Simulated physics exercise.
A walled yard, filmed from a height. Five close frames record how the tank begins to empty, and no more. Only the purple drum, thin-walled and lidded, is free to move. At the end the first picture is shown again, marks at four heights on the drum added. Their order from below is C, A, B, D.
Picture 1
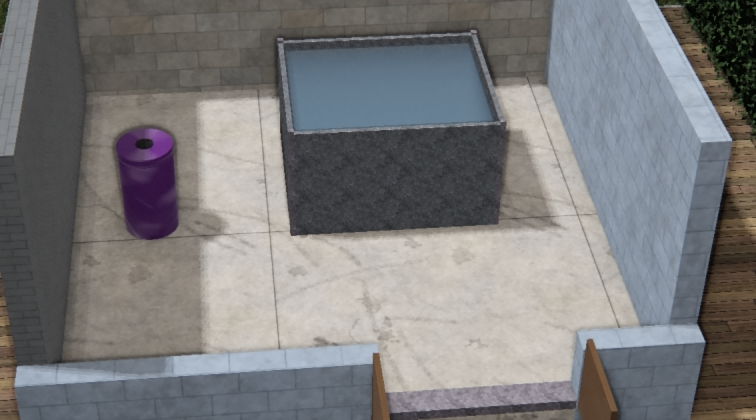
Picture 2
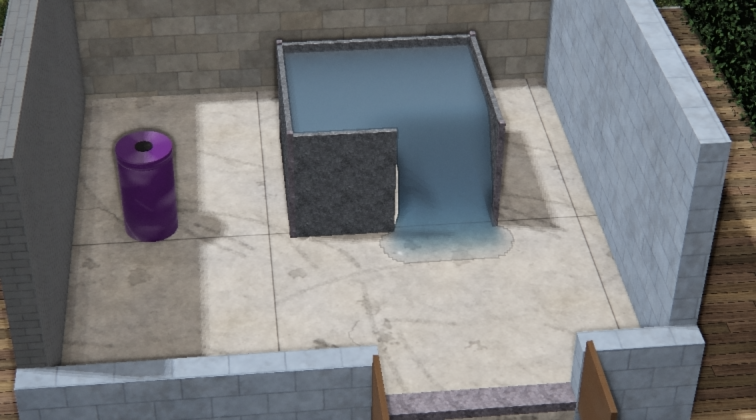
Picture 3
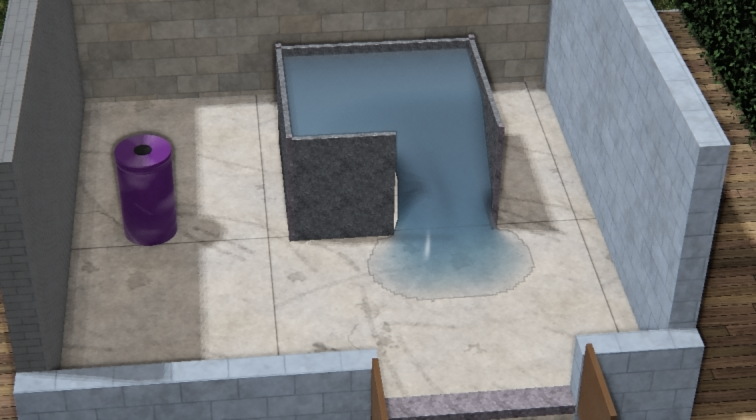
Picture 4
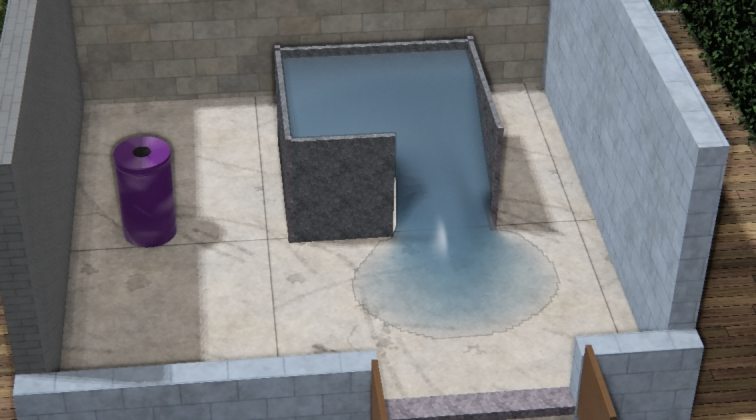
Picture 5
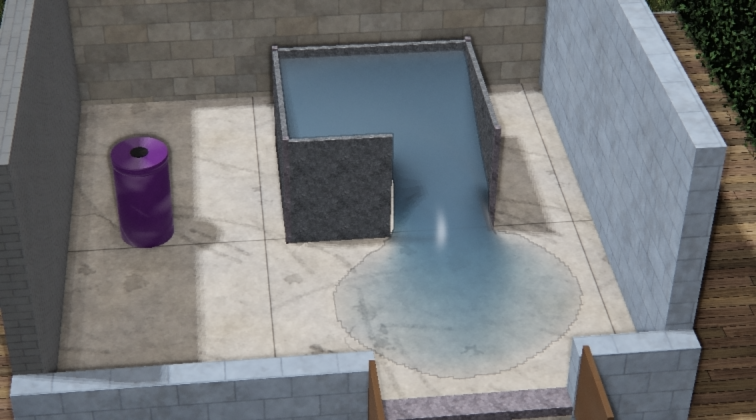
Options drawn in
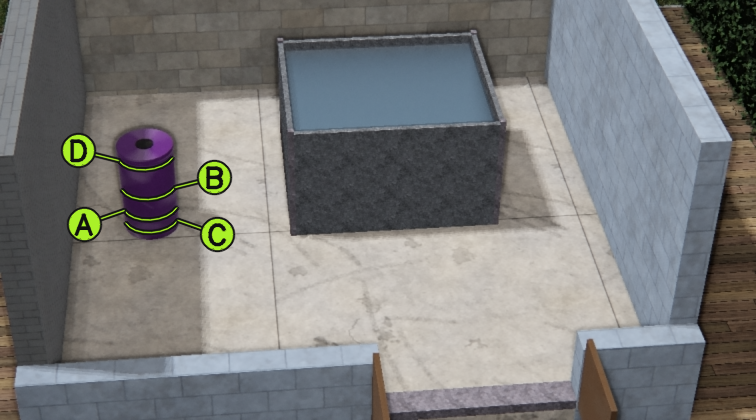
Water stands in a dark grey, square tank at the back of a walled yard, seen from high above as the view drifts very slightly. A purple drum stands on the pale paved floor to the left, with pale block walls around and a brown-edged gateway at the lower right. The right half of the tank's front opens, and blue water pours out, spreading forward in a widening rounded pool while the drum stays put.
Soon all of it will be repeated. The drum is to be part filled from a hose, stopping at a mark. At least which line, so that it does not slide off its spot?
Level C just does it.
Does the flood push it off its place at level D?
No, not at all.
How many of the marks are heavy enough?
All four.
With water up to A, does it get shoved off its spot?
No, not at all.
On the marked copy, A at (150, 219); B at (148, 199); C at (151, 232); D at (145, 169); from the bottom up C, A, B, D.
For level A, it does not move.
For level B, it does not move.
For level C, it does not move.
For level D, it does not move.
